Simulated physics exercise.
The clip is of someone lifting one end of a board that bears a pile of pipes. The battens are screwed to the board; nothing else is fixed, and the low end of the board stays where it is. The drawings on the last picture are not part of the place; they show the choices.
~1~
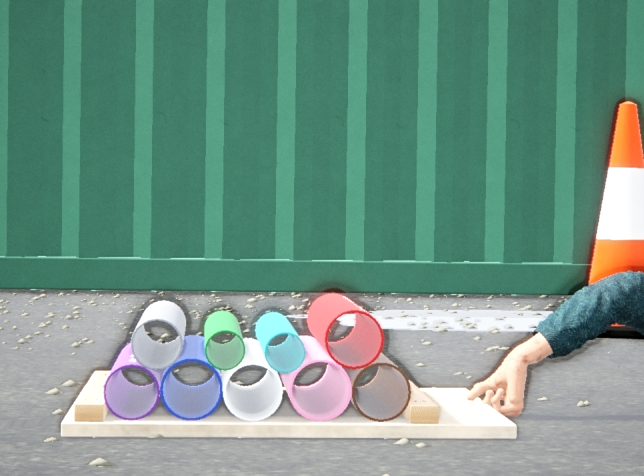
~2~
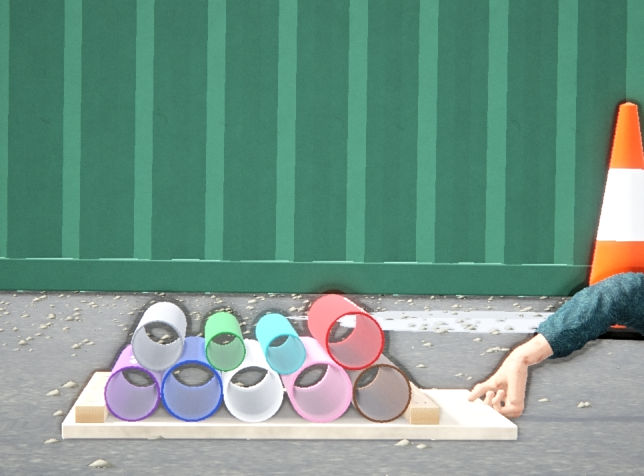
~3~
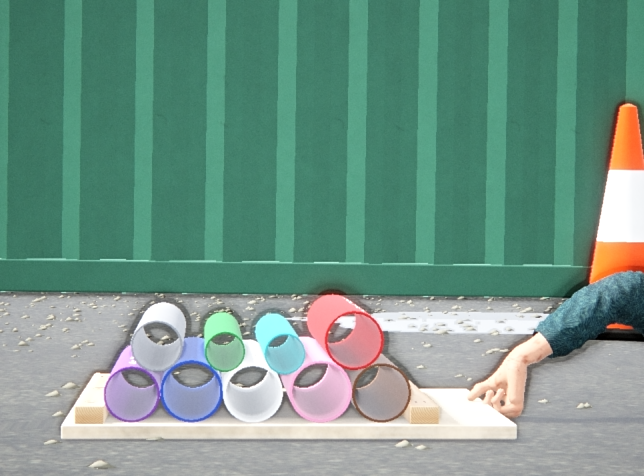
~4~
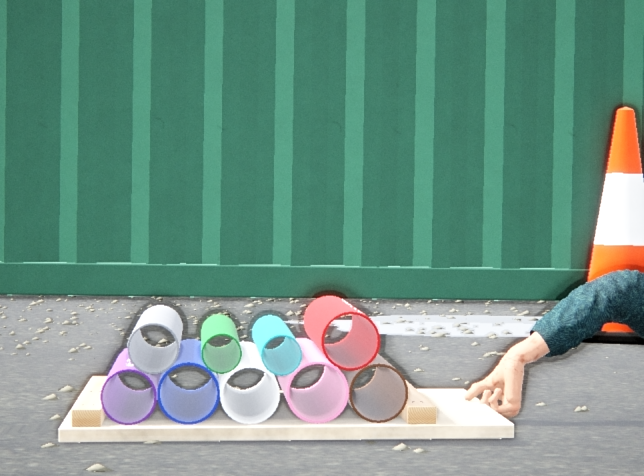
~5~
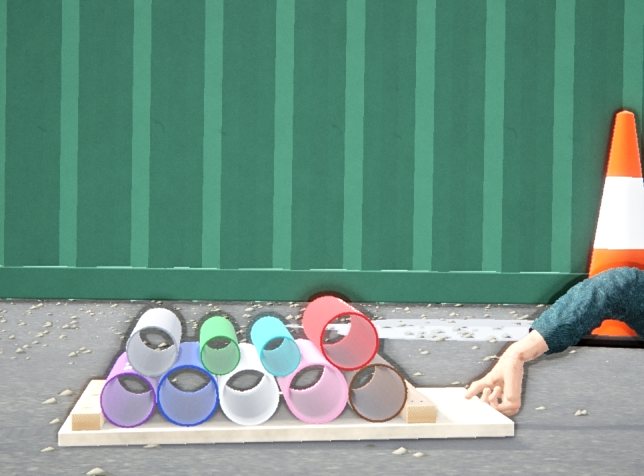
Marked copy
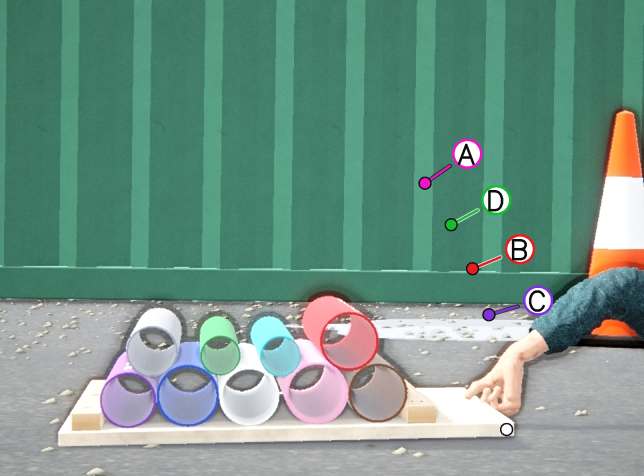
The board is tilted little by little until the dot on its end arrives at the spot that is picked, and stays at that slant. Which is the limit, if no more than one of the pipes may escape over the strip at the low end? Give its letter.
It can be raised to D.
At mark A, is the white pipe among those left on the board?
Yes.
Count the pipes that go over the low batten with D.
The count is one.
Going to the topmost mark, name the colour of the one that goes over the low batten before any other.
First is the grey one.
On the marked copy, A at (425, 183); B at (472, 269); C at (489, 315); D at (451, 225); the white dot at (507, 429).
Following D. Soon after the start, board at 17°.
Later, board at 29°.
In the end, board at 29°, one over the low batten (grey).
As for the rest, A four over the low batten (grey, turquoise, green, red); B none over the low batten; C none over the low batten.
